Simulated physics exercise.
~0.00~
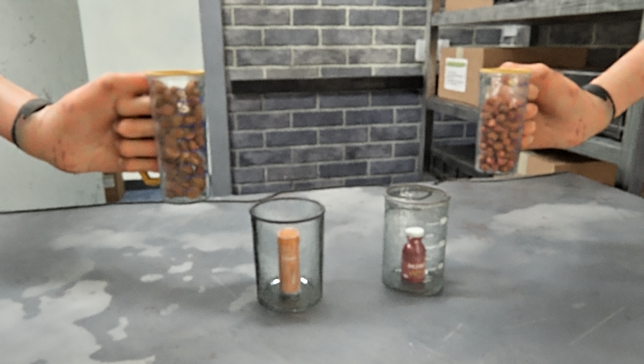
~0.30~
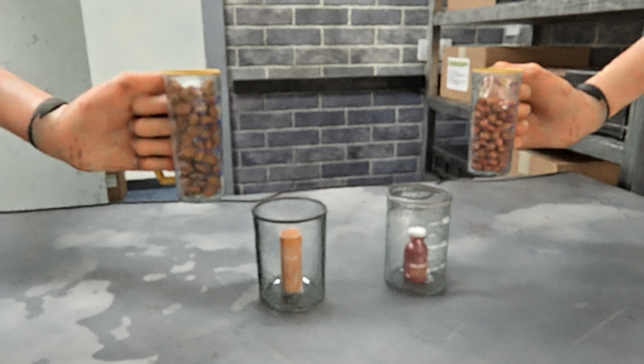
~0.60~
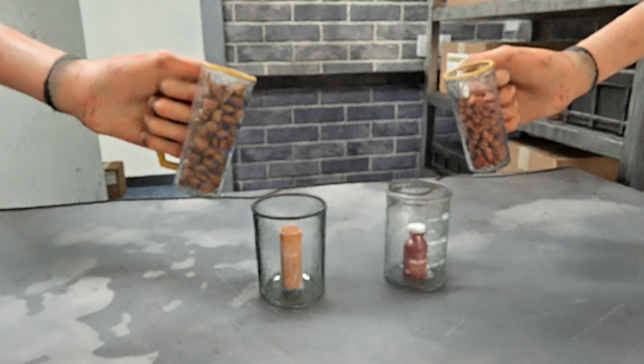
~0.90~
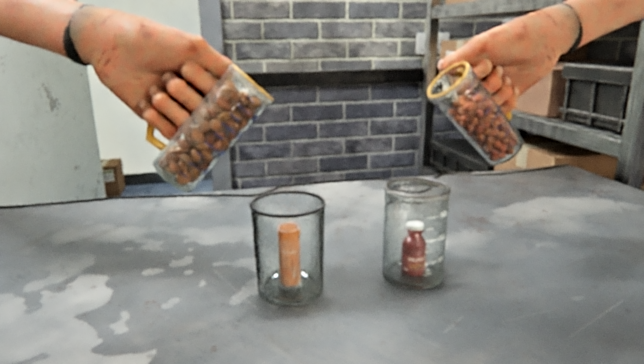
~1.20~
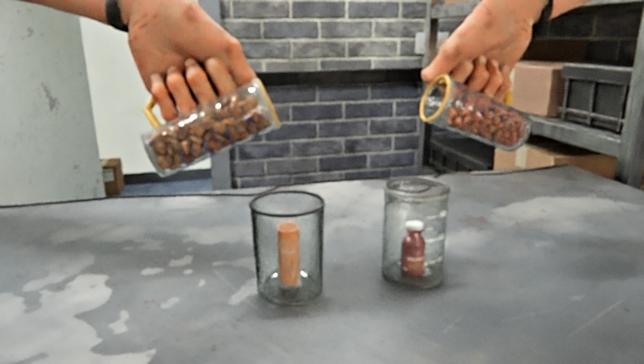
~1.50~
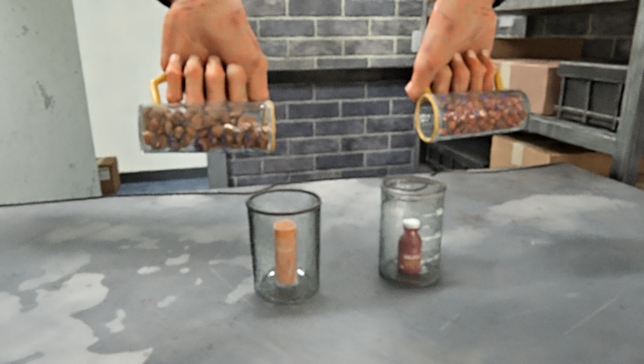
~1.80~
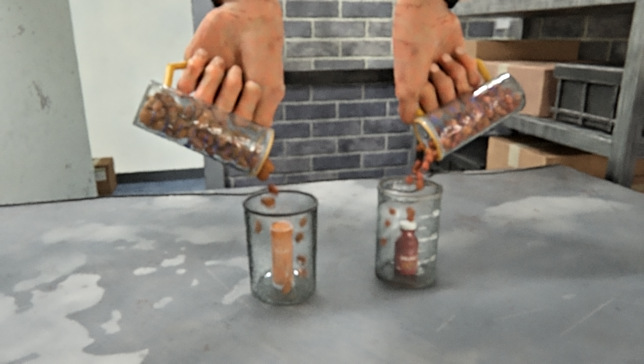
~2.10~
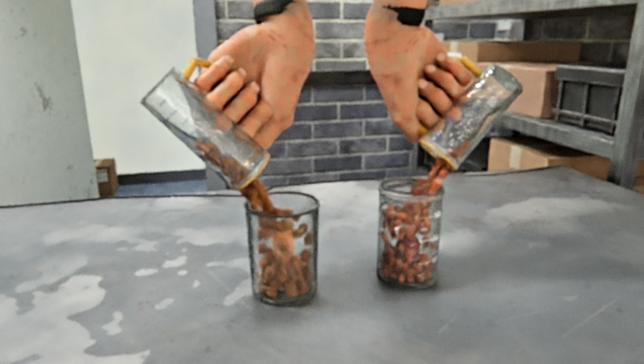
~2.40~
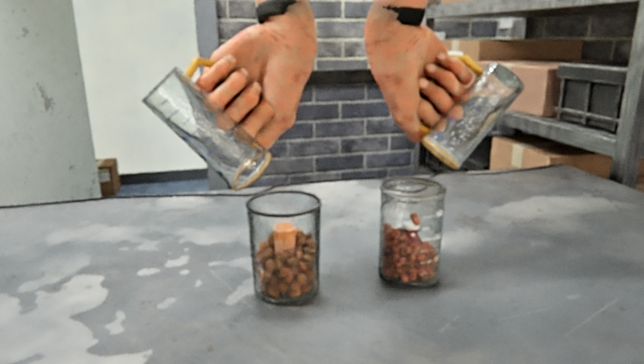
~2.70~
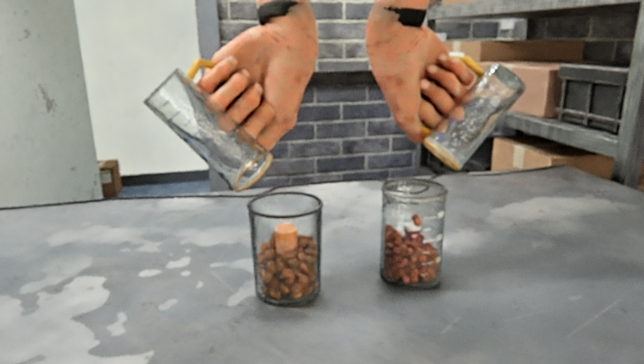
At the start, two hands hold clear cups of small brown and reddish pieces above a gray table, where an orange-brown cylinder stands in a left glass and a small dark red bottle with a white cap stands in a right beaker. The hands move inward and tilt the cups until they lie on their sides. The first pieces then tumble out. As the cups tip further, both streams pour down around the objects until the cups are empty. The containers end about half full, with the tops of the cylinder and the bottle still showing.
